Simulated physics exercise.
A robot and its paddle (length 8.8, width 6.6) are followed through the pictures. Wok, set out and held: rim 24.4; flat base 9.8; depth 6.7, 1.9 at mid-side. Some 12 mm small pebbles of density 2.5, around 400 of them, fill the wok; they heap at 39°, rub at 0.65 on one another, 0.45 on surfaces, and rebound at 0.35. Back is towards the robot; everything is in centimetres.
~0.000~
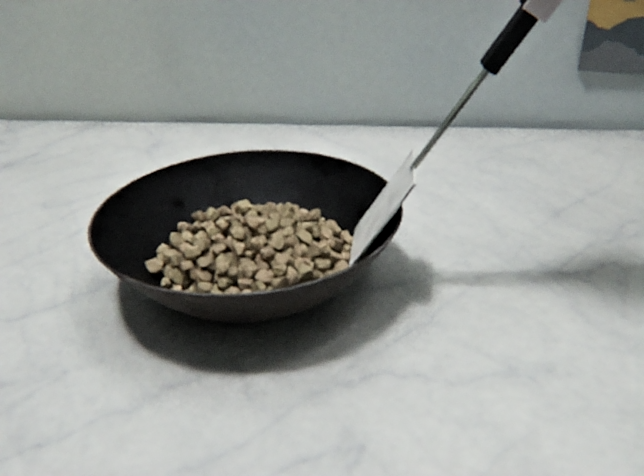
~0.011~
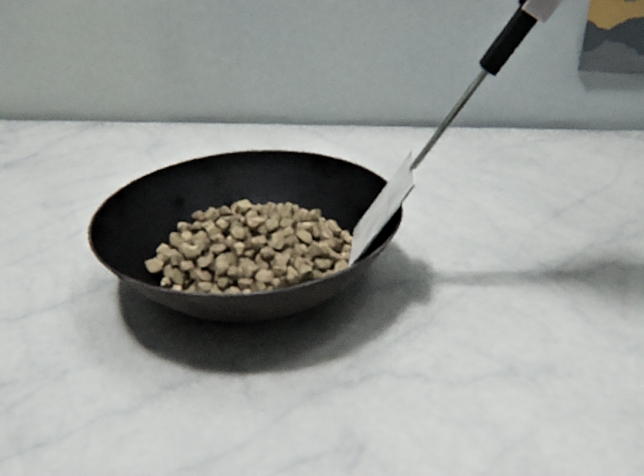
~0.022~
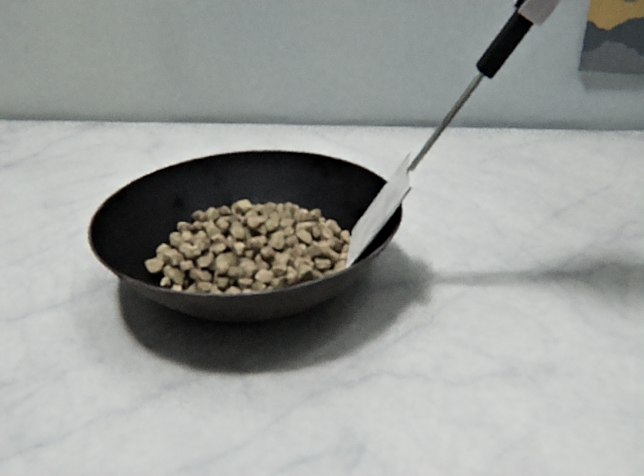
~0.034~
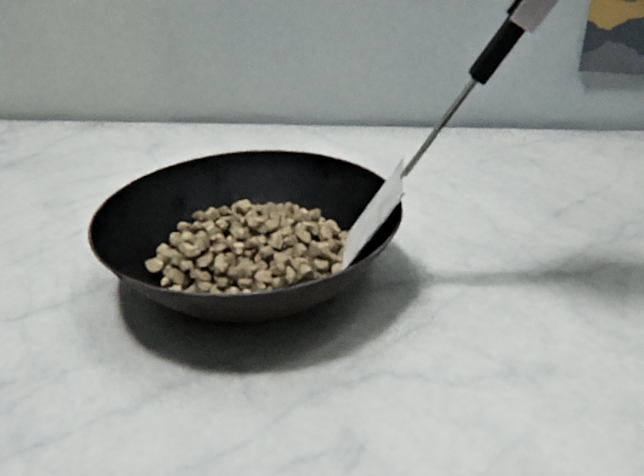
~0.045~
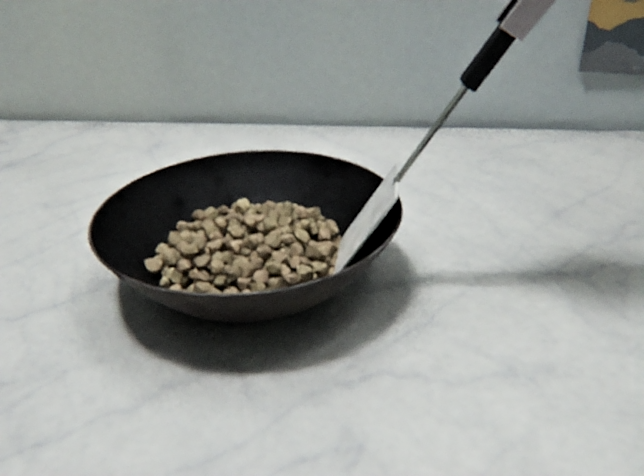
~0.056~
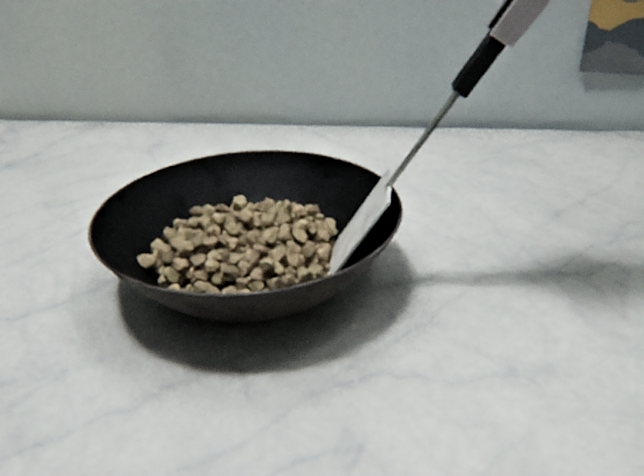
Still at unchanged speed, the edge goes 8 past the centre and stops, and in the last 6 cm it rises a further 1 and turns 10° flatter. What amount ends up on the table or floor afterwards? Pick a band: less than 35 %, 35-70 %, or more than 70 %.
It falls in the band less than 35 %.
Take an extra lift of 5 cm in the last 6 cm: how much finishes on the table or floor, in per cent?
I'd reckon around 25 per cent.
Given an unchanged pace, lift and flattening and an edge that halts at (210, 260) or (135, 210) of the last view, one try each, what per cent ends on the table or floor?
About 0 and 45 per cent.
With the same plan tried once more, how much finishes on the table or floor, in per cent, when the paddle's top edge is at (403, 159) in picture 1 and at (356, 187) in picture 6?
Some 45 per cent.
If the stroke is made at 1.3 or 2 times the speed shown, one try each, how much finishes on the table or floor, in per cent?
Around 30 per cent and around 50 per cent.
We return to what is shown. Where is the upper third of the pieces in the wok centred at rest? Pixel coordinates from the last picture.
Around (149, 216).
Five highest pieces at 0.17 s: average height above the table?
Some 6 cm.
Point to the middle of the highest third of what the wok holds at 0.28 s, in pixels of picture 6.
(152, 205).
After 0.17 s, sloping 58°, highest piece 7 above the table; 398 in the wok.
After 0.28 s, sloping 54°, highest piece 9 above the table; 394 in the wok, 4 on the blade or in flight.
After 0.53 s, sloping 48°, highest piece 8 above the table; 308 in the wok, 84 on the table or floor, 6 on the blade or in flight.
After 1.58 s, sloping 48°, highest piece 8 above the table; 307 in the wok, 91 on the table or floor.
At rest, 307 in the wok, 91 on the table or floor. That is 23 % on the table or floor.
